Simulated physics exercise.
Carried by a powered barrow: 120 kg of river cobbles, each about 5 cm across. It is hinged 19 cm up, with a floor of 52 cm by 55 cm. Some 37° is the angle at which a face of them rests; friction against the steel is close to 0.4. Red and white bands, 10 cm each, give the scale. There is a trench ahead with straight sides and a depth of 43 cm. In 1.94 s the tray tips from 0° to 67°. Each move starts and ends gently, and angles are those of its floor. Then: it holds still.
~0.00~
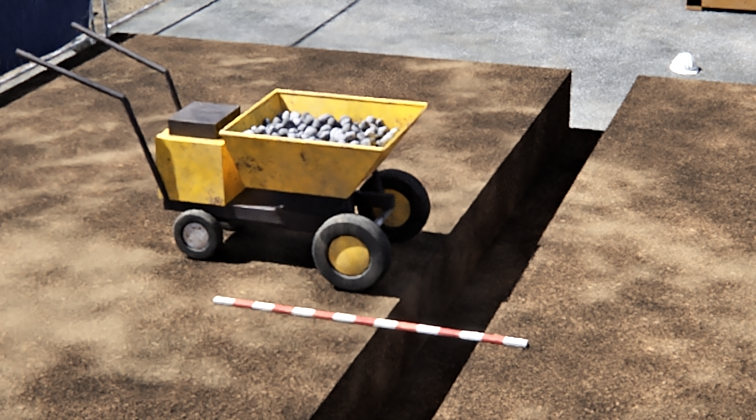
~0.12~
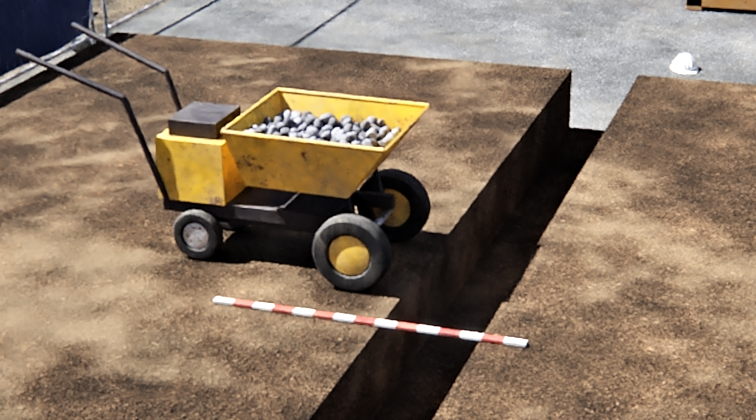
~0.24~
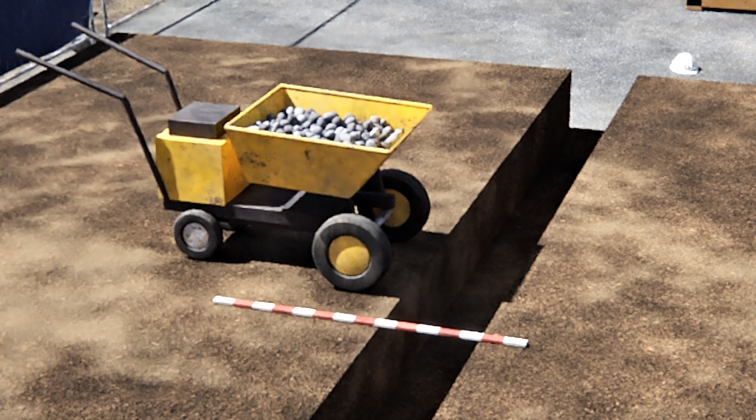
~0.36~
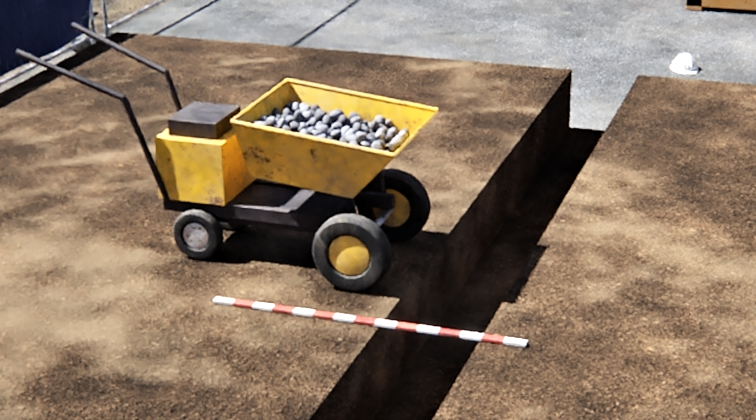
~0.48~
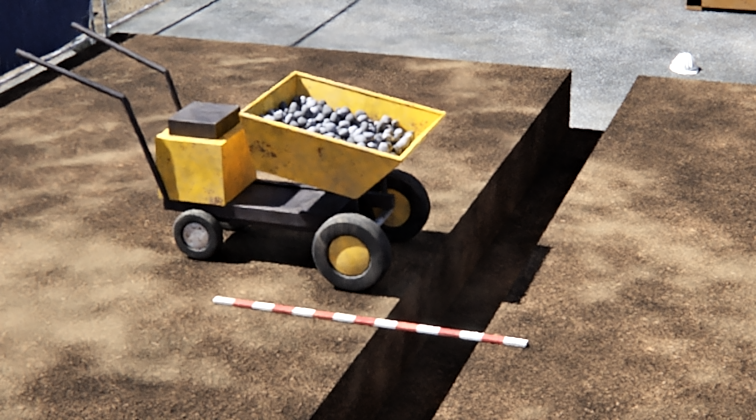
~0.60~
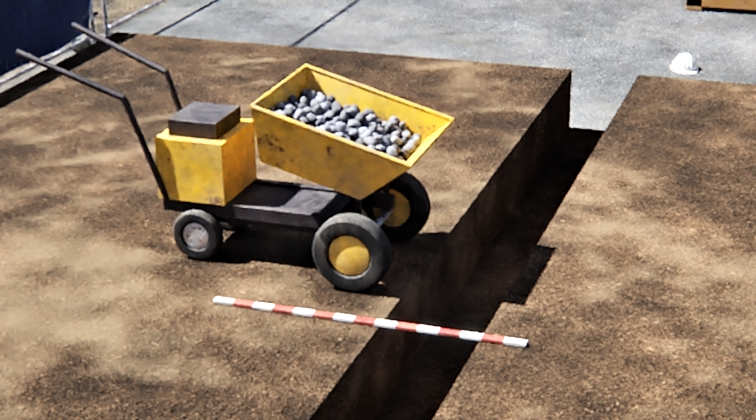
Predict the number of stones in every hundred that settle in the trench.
Close to 62 in a hundred.
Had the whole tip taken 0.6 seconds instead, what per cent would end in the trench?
It would come to roughly 40 per cent.
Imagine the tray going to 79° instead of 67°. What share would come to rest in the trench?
Near 55 per cent then.
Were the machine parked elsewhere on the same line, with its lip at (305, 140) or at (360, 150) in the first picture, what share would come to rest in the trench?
From the first spot near 100, from the second near 90 per cent.
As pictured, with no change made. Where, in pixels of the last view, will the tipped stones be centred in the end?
(500, 342).
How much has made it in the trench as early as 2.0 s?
About 15 per cent by then.
After 1.5 s the floor is at 57°; 100 % in the tray; the foremost stones are at (475, 219).
After 2.0 s the floor is at 67°; 58 % in the tray, 15 % in the trench, 26 % past the trench; the foremost stones are at (594, 301).
After 2.4 s the floor is at 67°; 33 % in the tray, 28 % in the trench, 39 % past the trench; the foremost stones are at (644, 290).
After 4.3 s the floor is at 67°; 0 % in the tray, 62 % in the trench, 38 % past the trench; the foremost stones are at (655, 291).
